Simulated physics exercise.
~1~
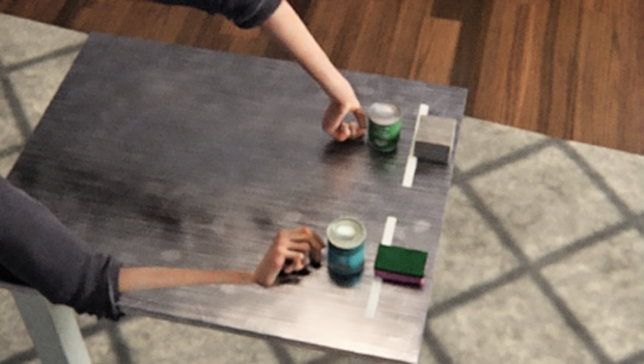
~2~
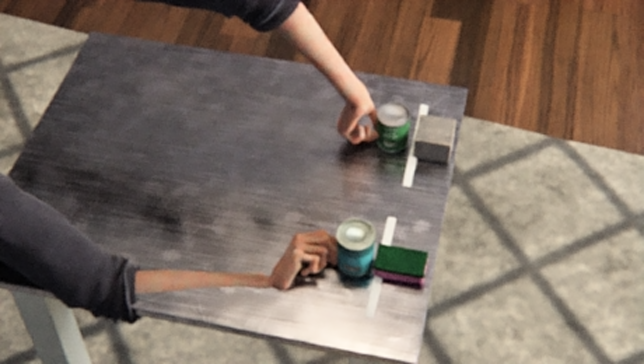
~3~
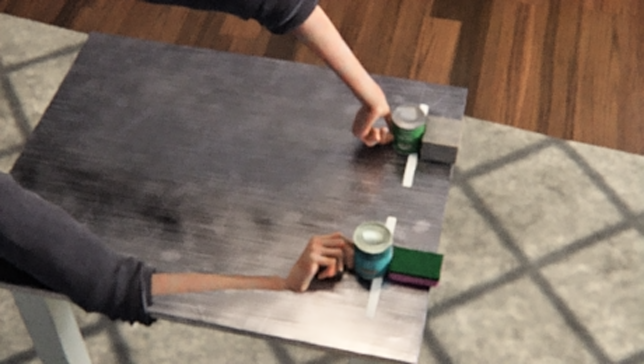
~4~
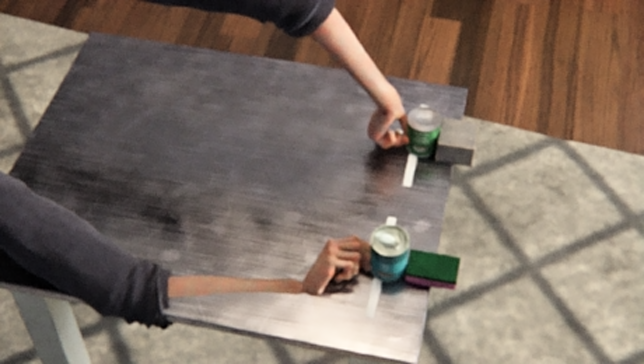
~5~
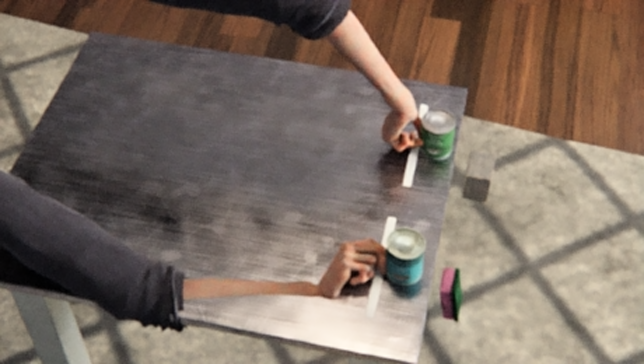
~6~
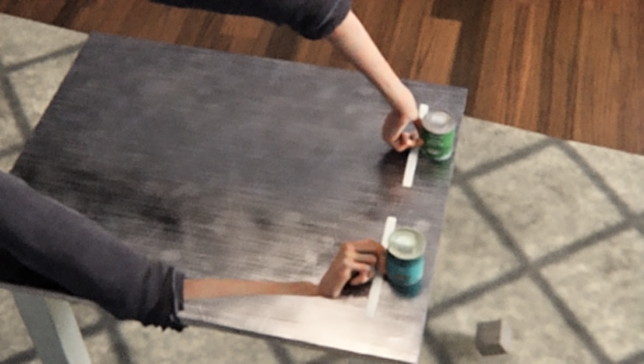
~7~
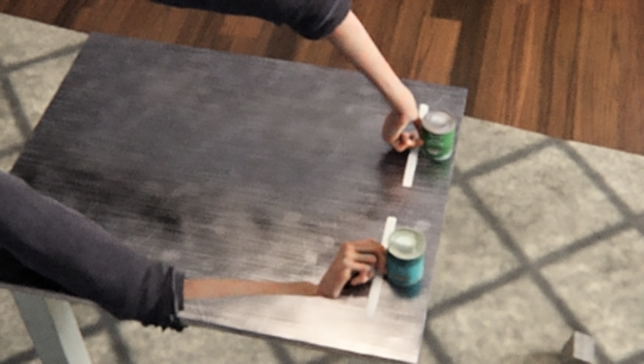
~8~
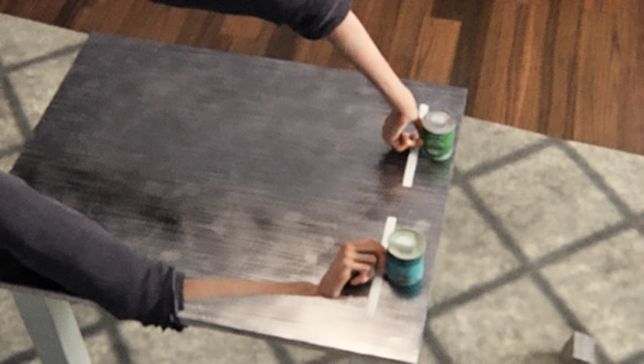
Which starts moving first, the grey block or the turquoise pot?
The turquoise pot starts moving first, and the grey block only starts to move later.
